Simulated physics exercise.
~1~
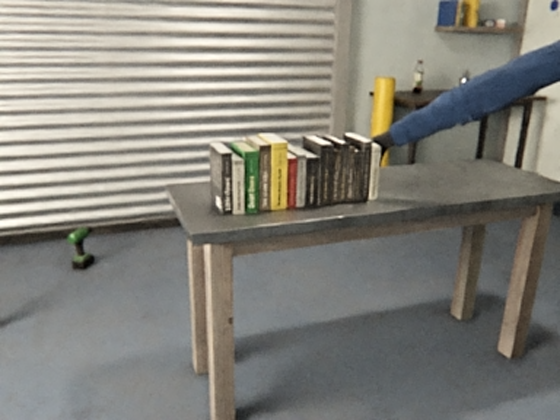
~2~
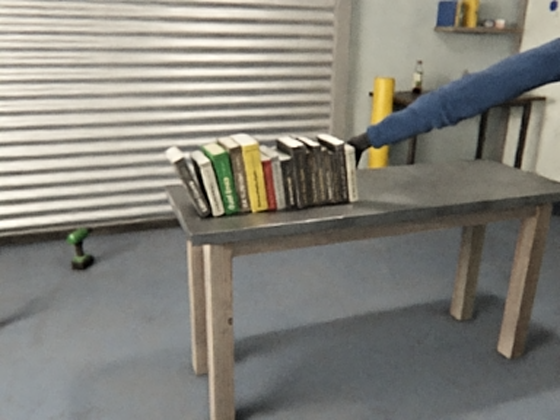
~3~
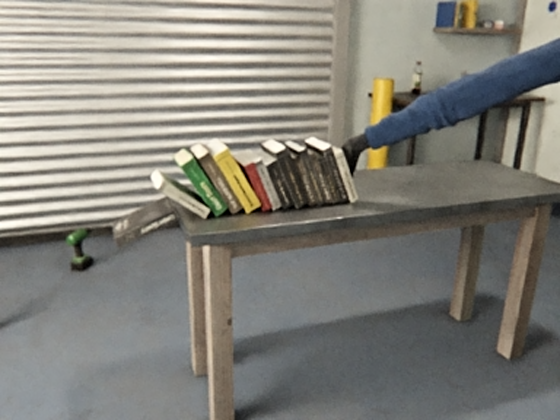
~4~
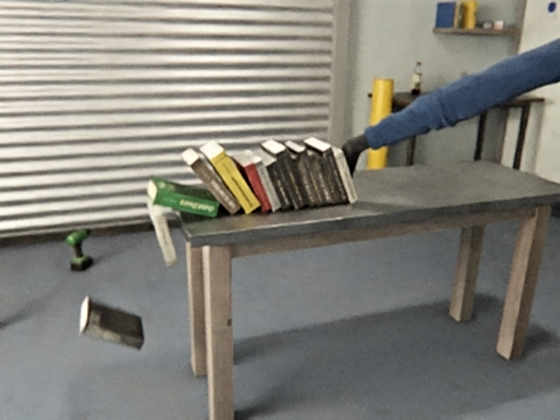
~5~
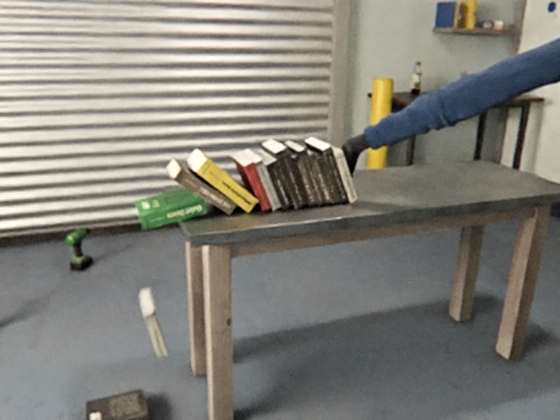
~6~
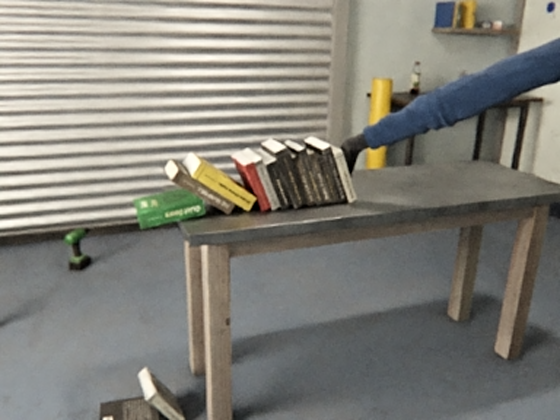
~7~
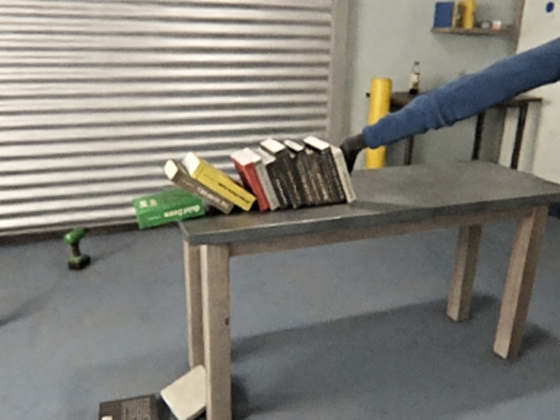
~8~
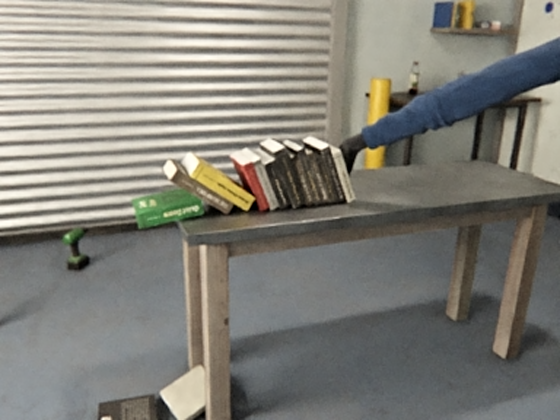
The video shows a blue-sleeved arm pushing a row of upright books leftward along a gray table until they lean over and two drop to the floor. The green book ends on its side jutting past the table's edge, while the yellow and red ones stay leaning on top.
